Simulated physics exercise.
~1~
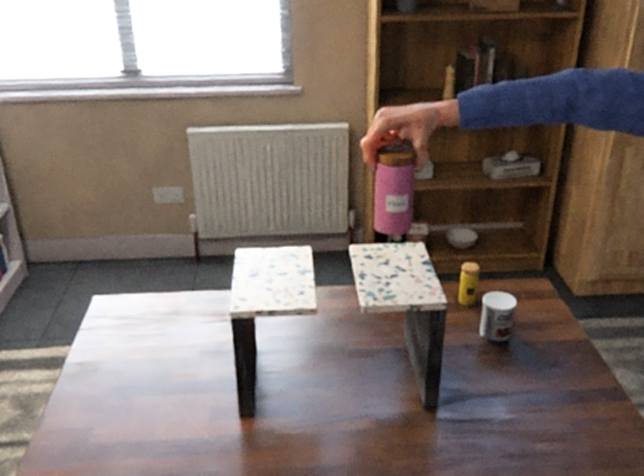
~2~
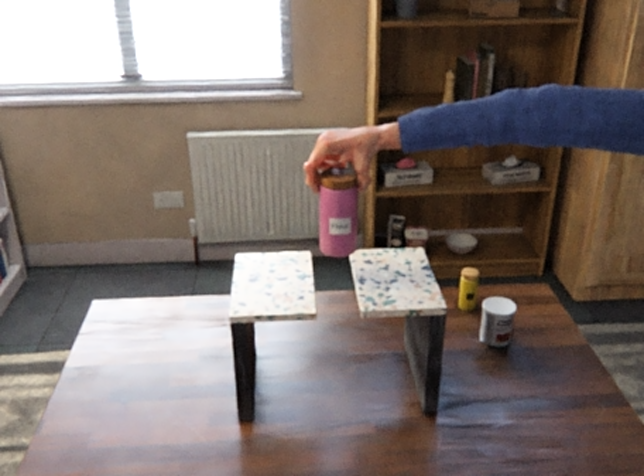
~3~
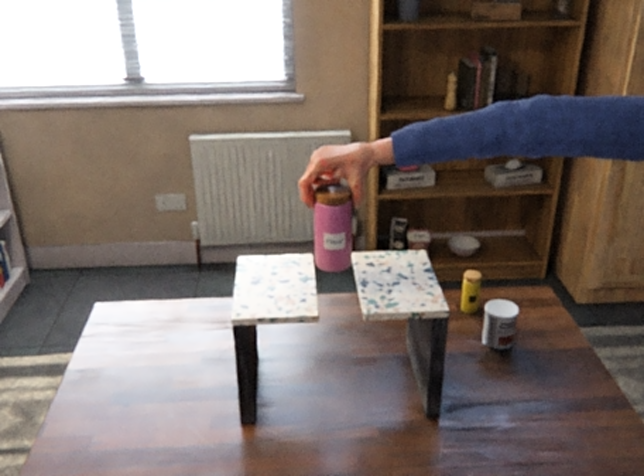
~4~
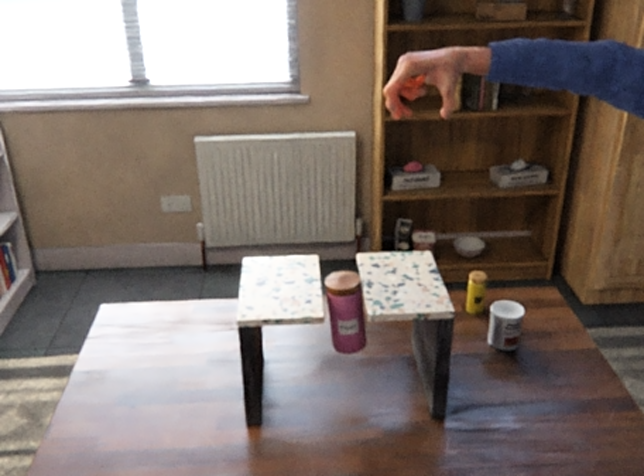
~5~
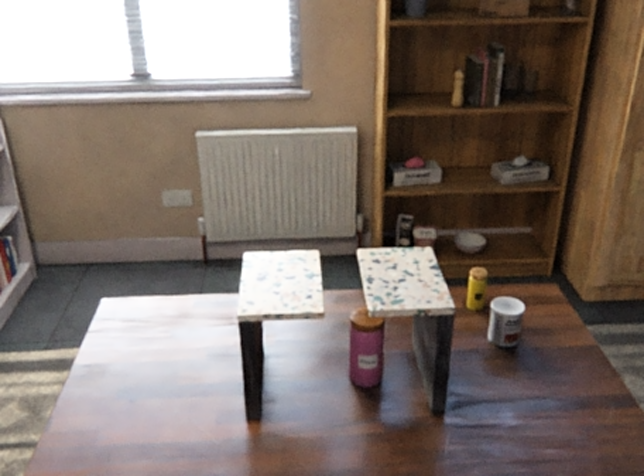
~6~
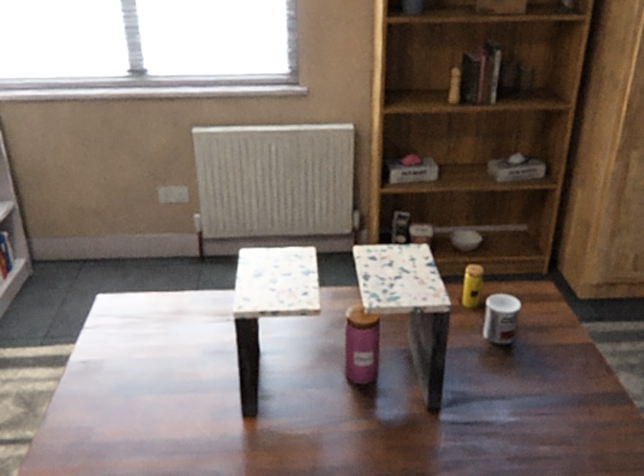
We see a hand hold a pink jar over the gap between two speckled ledges on a wooden table, then let go and draw back. The jar drops through the gap and ends upright on the table, while a white tin and yellow shaker stay put at right.
